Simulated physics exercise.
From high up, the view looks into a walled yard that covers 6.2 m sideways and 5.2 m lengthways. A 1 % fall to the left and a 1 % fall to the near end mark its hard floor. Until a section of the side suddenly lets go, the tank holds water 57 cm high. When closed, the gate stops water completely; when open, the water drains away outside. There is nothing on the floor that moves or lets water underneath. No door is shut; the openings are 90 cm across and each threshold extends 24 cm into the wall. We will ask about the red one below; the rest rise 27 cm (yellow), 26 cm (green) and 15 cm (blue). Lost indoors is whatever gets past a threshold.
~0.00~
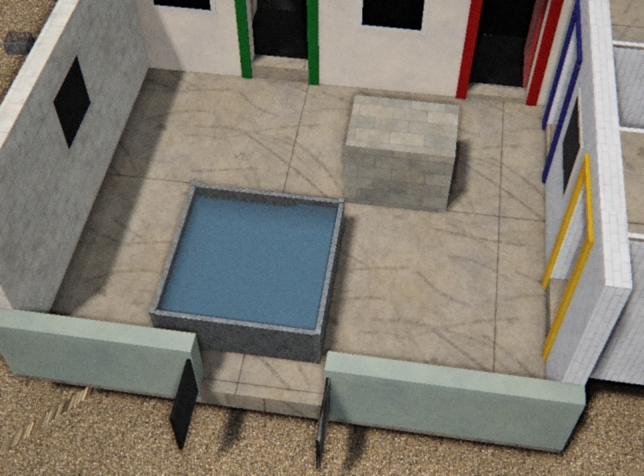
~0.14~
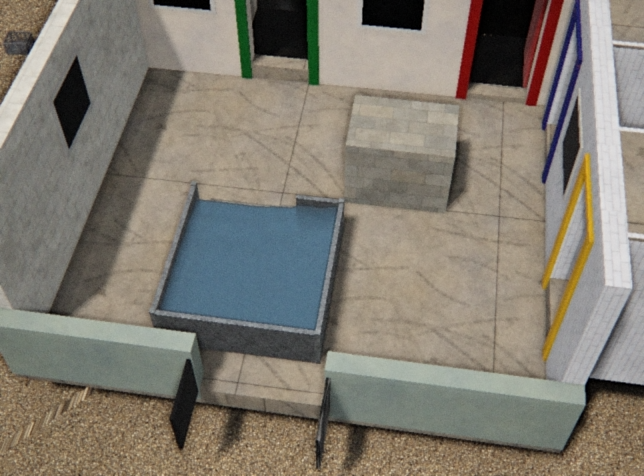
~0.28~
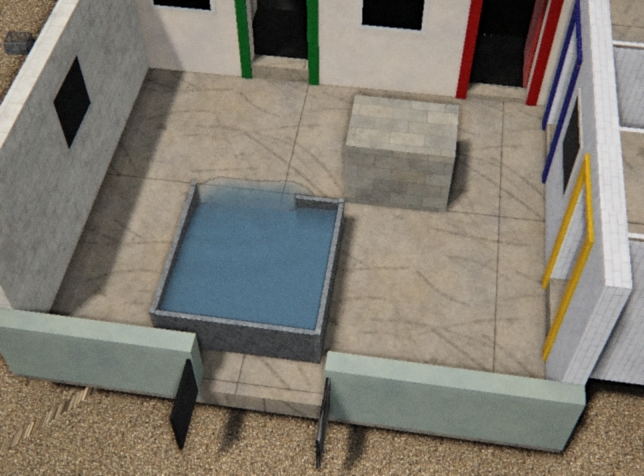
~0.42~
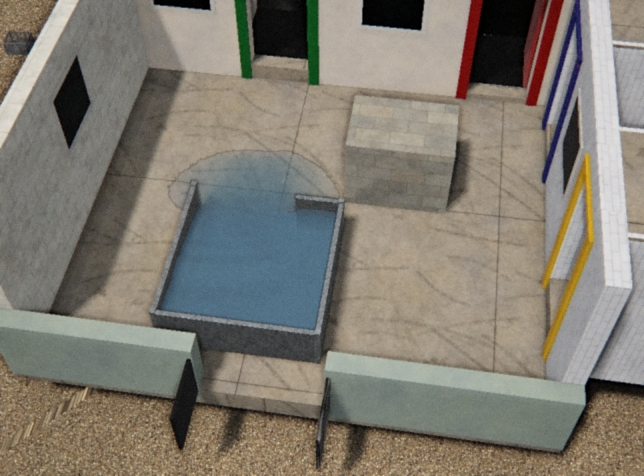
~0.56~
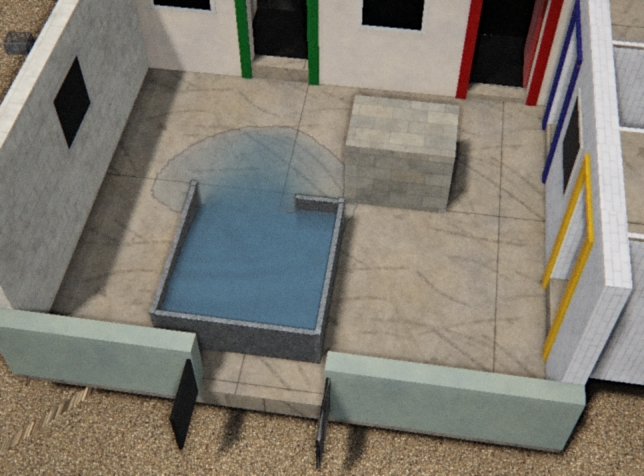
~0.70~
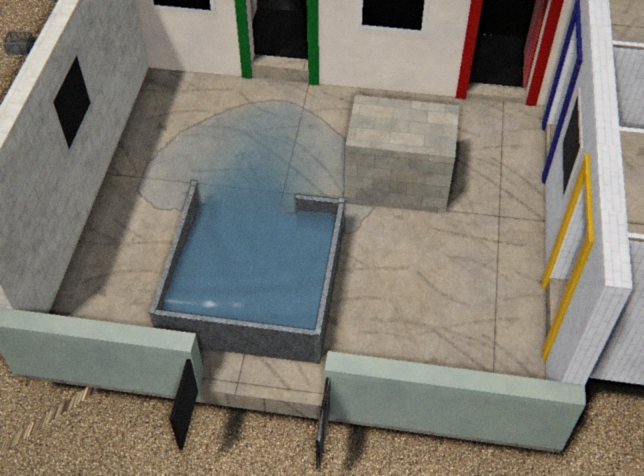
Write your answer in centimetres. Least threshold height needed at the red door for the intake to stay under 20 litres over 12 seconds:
7 cm or so.
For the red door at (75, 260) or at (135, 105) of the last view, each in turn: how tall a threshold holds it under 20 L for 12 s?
Minimums: Roughly 10.5 cm and 20 cm.
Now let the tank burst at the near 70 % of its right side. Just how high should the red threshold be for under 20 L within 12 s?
Then something near 19 cm.
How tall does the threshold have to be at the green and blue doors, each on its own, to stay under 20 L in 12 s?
About 22 cm at green and 9.0 cm at blue.
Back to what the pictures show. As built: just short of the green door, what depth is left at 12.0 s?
Lab note: Depth approx. 7.0 cm.
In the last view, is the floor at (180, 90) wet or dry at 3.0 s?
At that moment it's submerged.
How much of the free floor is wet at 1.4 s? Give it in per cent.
About 30 per cent.
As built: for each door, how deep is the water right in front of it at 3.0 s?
Lab note, cm: Red 4; yellow 0; green 21; blue 2.
After 1.4 s water covers 30 % of the floor, deepest (28 cm) near (236, 210); it has not reached the red door.
After 3.0 s water covers 45 % of the floor, deepest (29 cm) near (225, 81); 4 cm at the red door, 0 litres in over its 10 cm threshold.
After 12.0 s water covers 95 % of the floor, deepest (15 cm) near (35, 349); 3 cm at the red door, 4 litres in over its 10 cm threshold.
At the red door as built, the water arrived by 2.3 s and peaked near 13 cm at 6.6 s.
Run again over the same 12 s with other heights there, 28 litres in over 6 cm, 13 litres over 8 cm. The limit of 20 litres is kept from about 7 cm up.
